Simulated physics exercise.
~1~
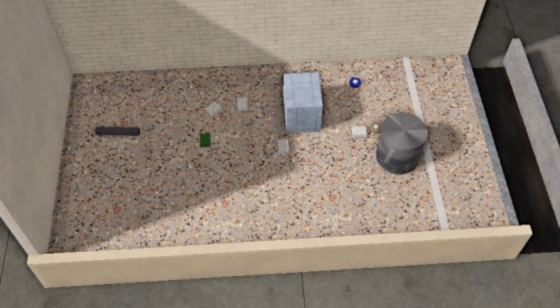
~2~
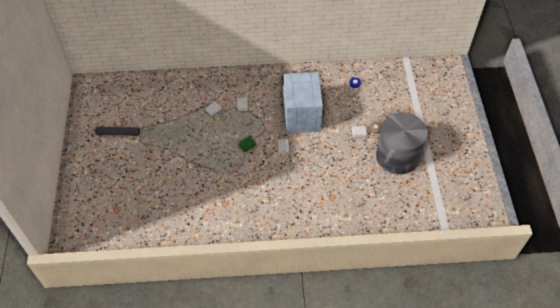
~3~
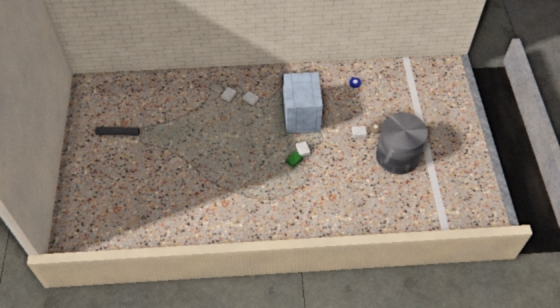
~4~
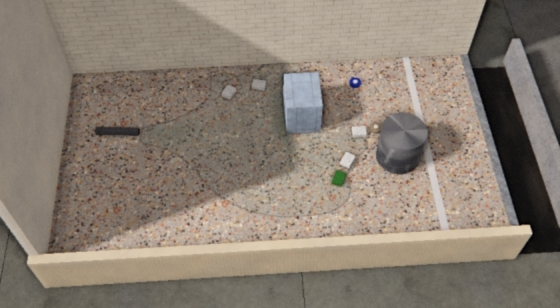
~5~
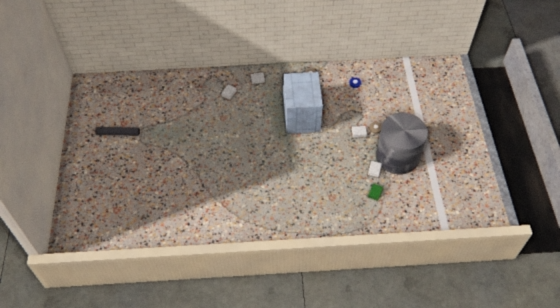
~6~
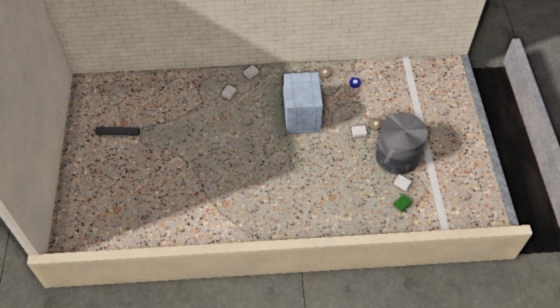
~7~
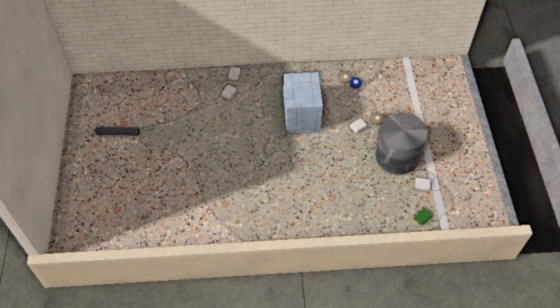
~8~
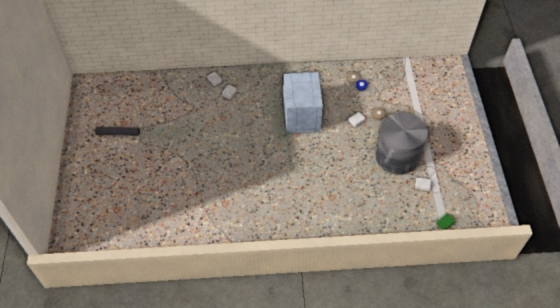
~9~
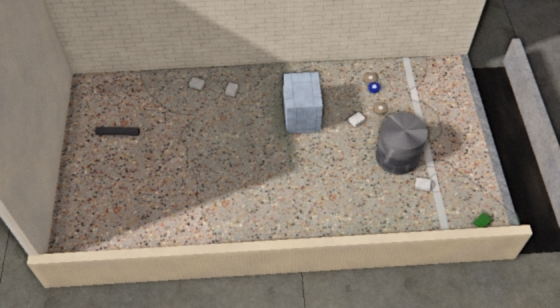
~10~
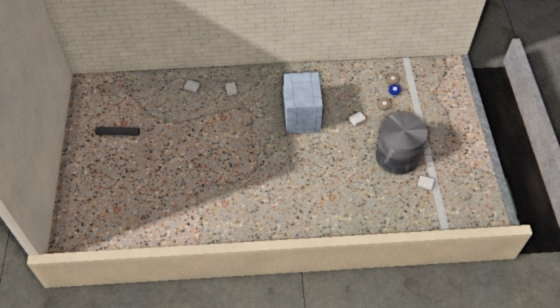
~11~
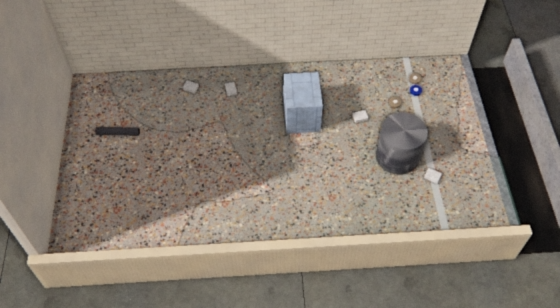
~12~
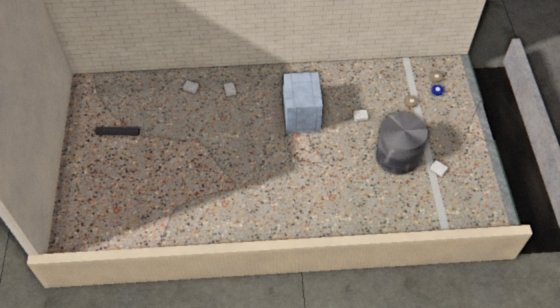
Water spreads rightward from a dark bar across a speckled, walled floor, carrying a green piece past a block and a cylinder, over the pale stripe and out of view, before a blue piece and two tan balls drift across the stripe and remain beyond it.
